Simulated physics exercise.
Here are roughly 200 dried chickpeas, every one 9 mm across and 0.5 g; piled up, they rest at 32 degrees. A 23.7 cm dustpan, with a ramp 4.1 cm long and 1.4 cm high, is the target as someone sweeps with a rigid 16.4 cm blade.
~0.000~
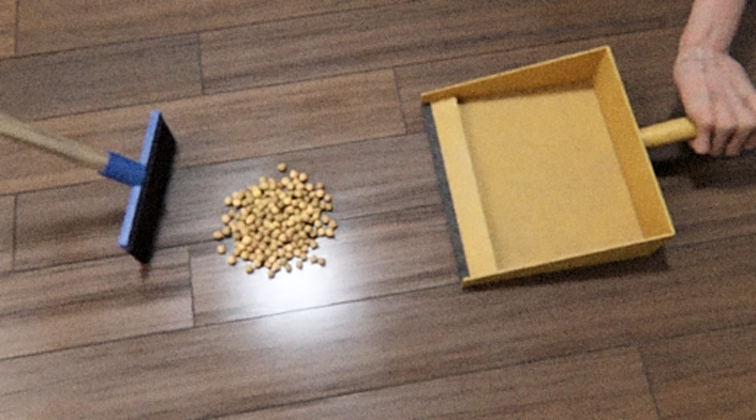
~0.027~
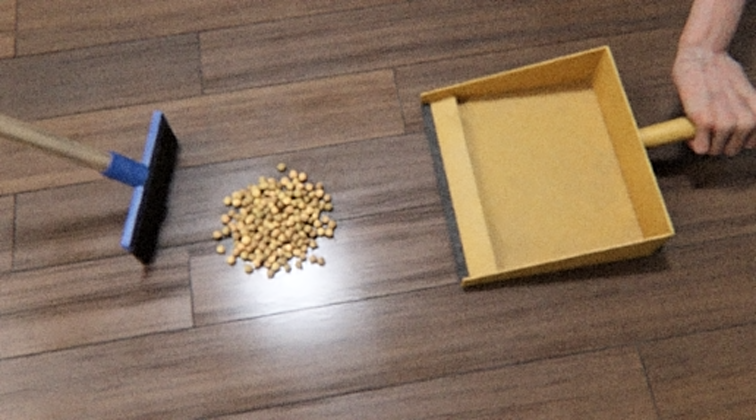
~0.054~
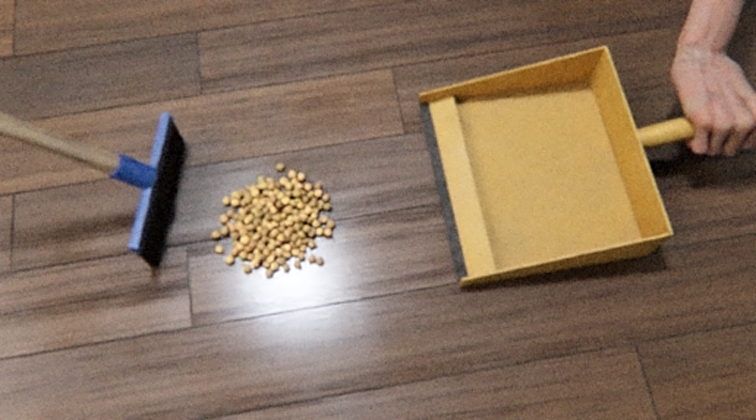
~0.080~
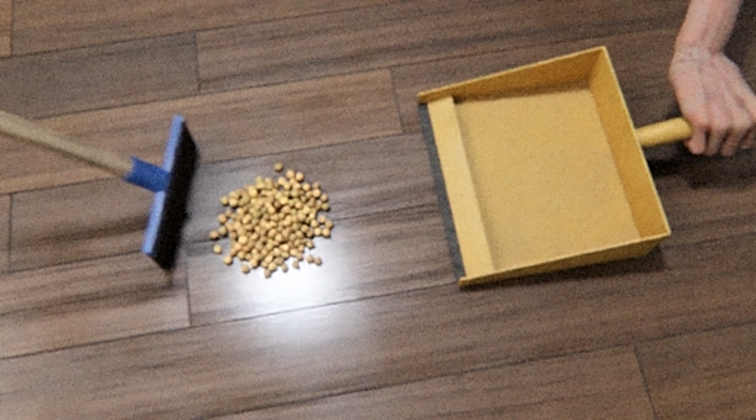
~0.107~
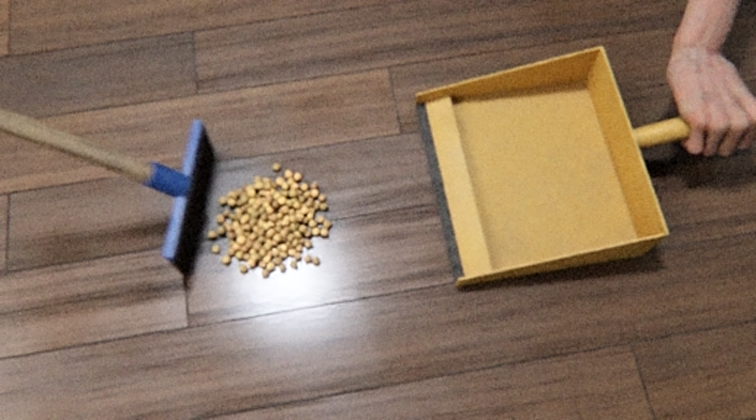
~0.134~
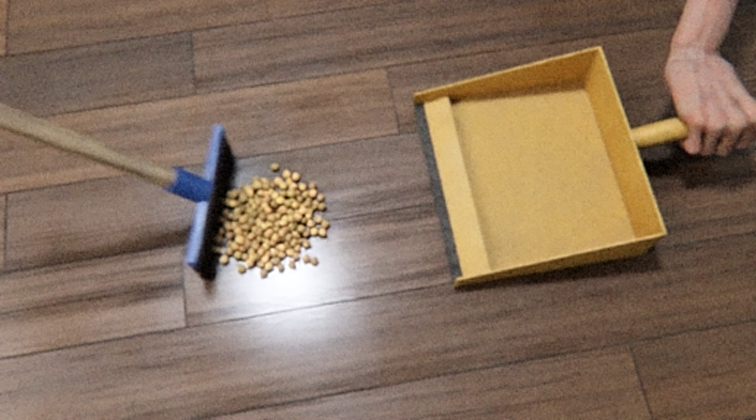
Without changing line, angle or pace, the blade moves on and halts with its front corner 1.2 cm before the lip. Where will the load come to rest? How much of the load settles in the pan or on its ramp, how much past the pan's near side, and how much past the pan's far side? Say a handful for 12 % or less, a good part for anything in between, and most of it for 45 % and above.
I would say in the pan or on its ramp: A good part; past the pan's near side: A good part; past the pan's far side: A handful.
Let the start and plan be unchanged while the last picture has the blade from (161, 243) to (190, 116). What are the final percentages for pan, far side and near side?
The pan gets 15, the far side 0 and the near side 5.
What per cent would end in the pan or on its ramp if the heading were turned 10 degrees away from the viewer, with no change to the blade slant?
Under that change, roughly 35 in a hundred.
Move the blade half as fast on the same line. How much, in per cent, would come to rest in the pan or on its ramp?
About 25 per cent.
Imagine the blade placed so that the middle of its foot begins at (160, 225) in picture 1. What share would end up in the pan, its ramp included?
It would come to about 30 in a hundred.
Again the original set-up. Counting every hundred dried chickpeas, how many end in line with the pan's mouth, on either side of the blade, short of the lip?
Share there: Around 40 percent.
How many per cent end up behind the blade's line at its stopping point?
Near 10 percent, give or take.
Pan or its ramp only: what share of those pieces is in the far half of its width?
Some 0 per cent.
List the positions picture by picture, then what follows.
In the first frame, blade from (127, 245) to (158, 119), moved 0.0 cm, 0 of the pieces shifted so far; middle of the pieces at (278, 218); pan at (546, 174).
In the second frame, blade from (129, 246) to (161, 119), moved 0.4 cm, 0 of the pieces shifted so far; middle of the pieces at (277, 218).
In the third frame, blade from (138, 248) to (169, 121), moved 1.5 cm, 0 of the pieces shifted so far; middle of the pieces at (276, 218).
In the fourth frame, blade from (151, 252) to (181, 124), moved 3.2 cm, 0 of the pieces shifted so far; middle of the pieces at (274, 218).
In the fifth frame, blade from (172, 257) to (200, 128), moved 5.8 cm, 0 of the pieces shifted so far; middle of the pieces at (272, 218).
In the sixth frame, blade from (194, 263) to (221, 133), moved 8.5 cm, 5 of the pieces shifted so far; middle of the pieces at (270, 218); pan at (539, 174). The blade's pace is about 1.01 m/s, heading 23 degrees towards the viewer's side.
Then, at 0.26 s, middle of the blade 14 cm from the lip; 0 % over the lip, far side 0 %, near side 5 %.
Then, at 0.35 s, middle of the blade 6 cm from the lip; 0 % over the lip, far side 0 %, near side 20 %.
After 0.57 s, middle of the blade 3 cm from the lip; 35 % over the lip, far side 0 %, near side 30 %.
At rest (1.1 s), pan 30 %, near side 30 %, far side 0 %, in front of the lip or behind the blade 40 %.
